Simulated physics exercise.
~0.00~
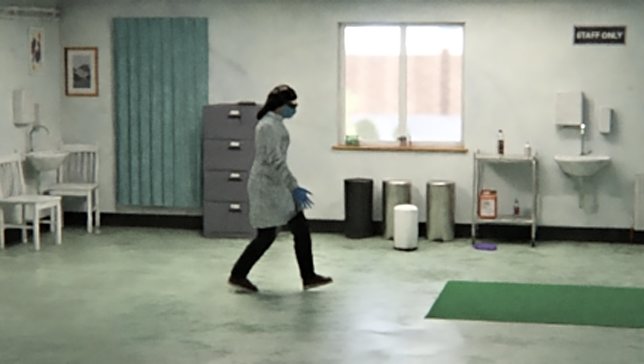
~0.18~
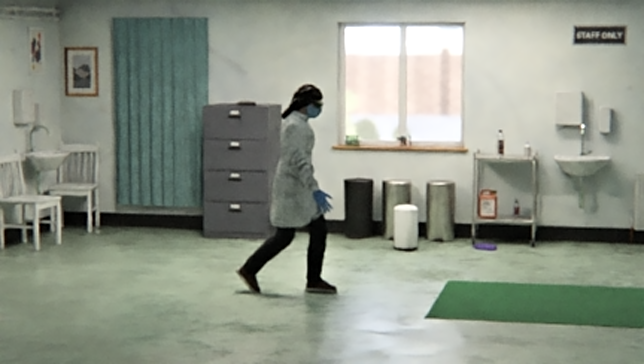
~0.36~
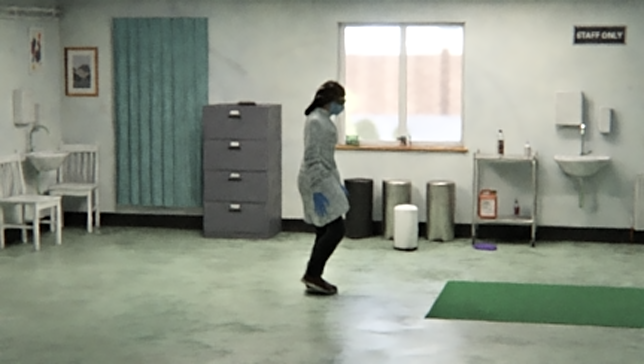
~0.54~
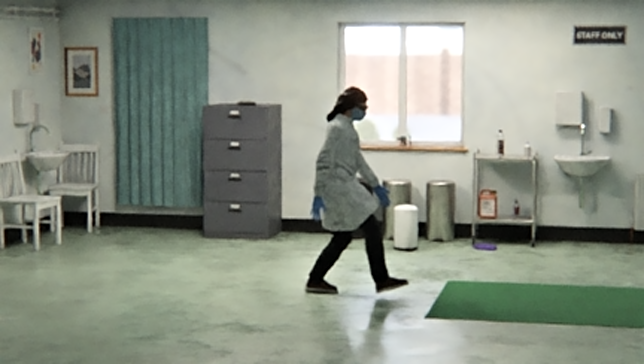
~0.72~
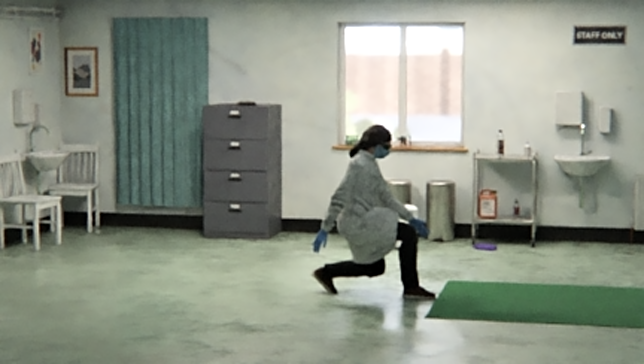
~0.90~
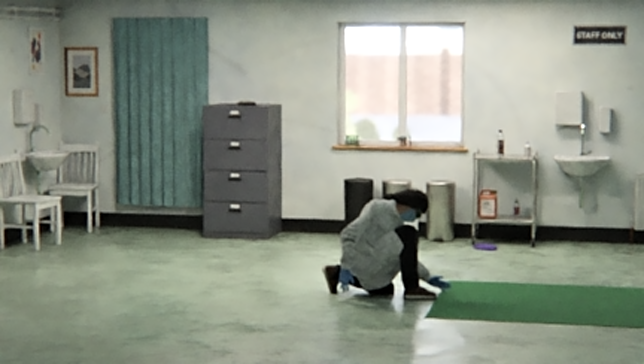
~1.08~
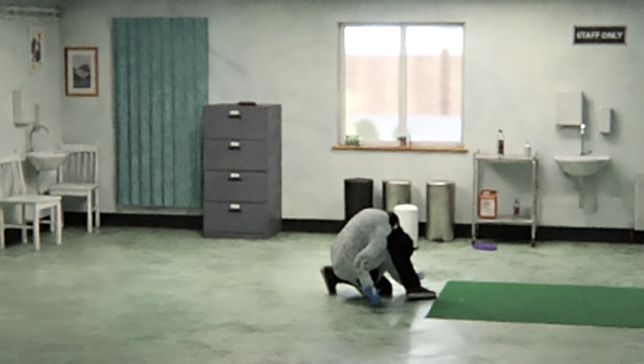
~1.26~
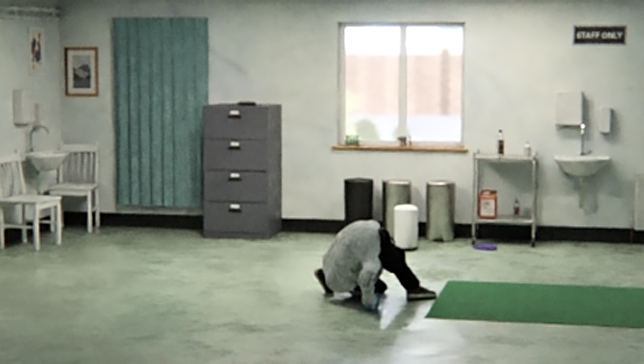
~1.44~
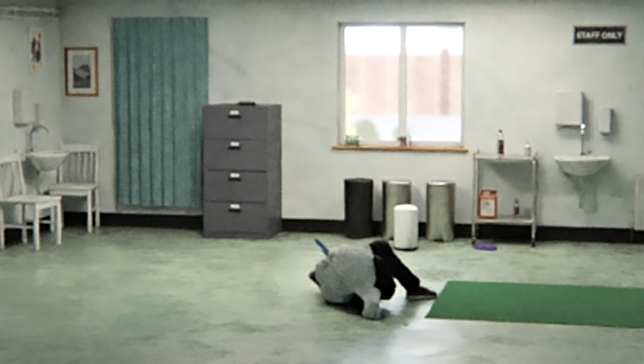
A masked person in a pale gown walks right, kneels and folds forward before the green mat.
